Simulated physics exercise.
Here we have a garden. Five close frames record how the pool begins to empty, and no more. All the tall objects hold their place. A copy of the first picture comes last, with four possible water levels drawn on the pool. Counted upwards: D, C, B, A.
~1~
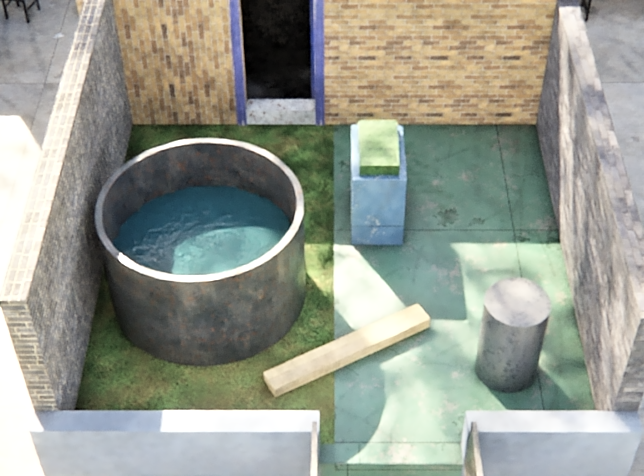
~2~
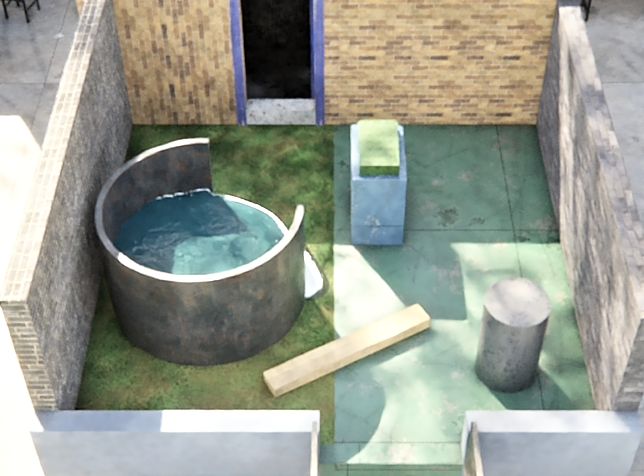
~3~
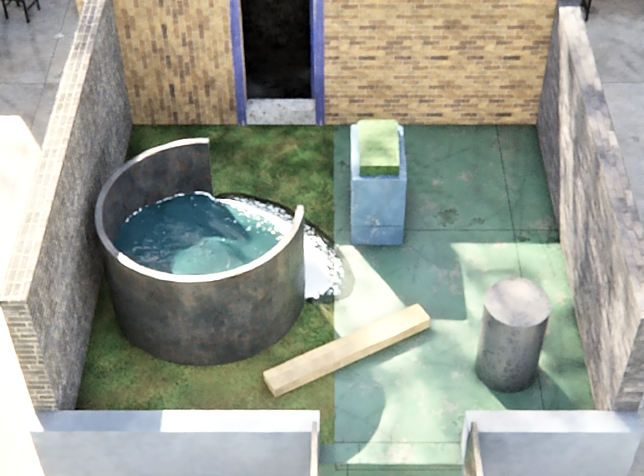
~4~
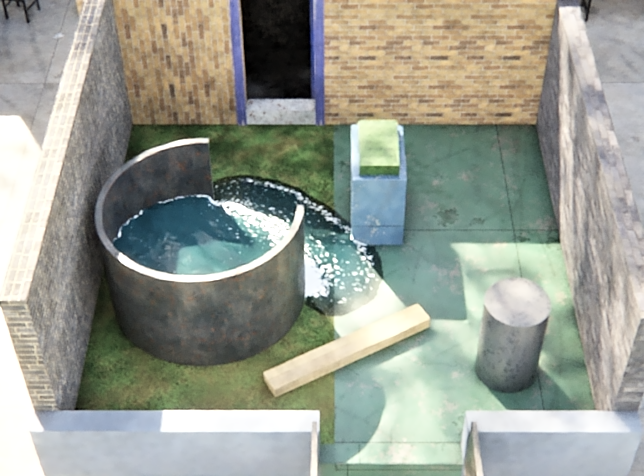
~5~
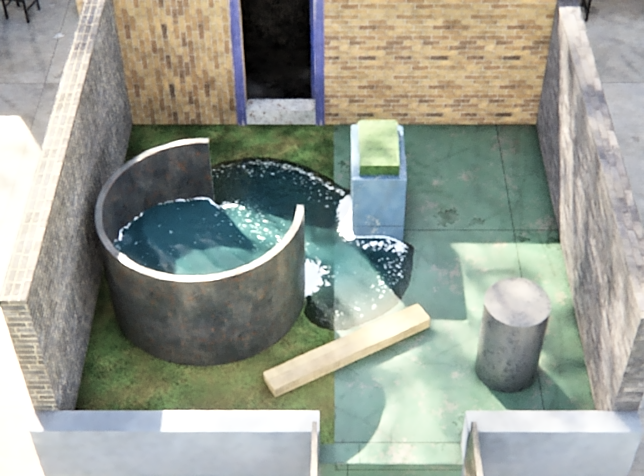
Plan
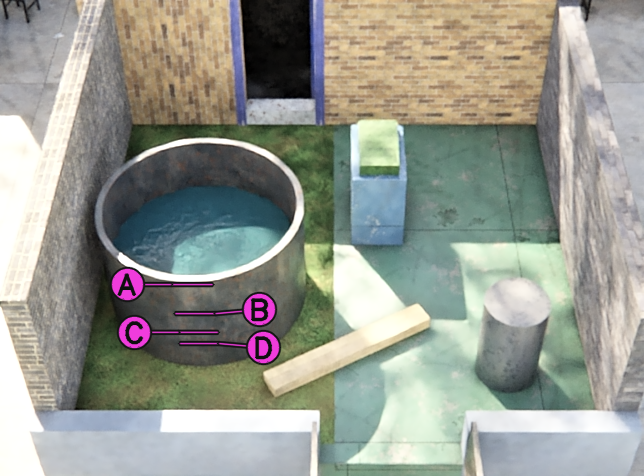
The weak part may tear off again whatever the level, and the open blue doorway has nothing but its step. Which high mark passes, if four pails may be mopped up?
The answer is level C.
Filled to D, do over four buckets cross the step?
No, that is safe.
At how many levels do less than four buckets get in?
Two of the four.
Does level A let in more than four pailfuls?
Yes, that goes wrong.
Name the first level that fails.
B.
In magenta, A at (191, 284); B at (195, 313); C at (198, 332); D at (199, 343); from the bottom up D, C, B, A.
Choosing A, dozens of bucketfuls pour in.
Choosing B, about 11 bucketfuls get in.
Choosing C, a bucket or two gets in.
Choosing D, nothing gets over.
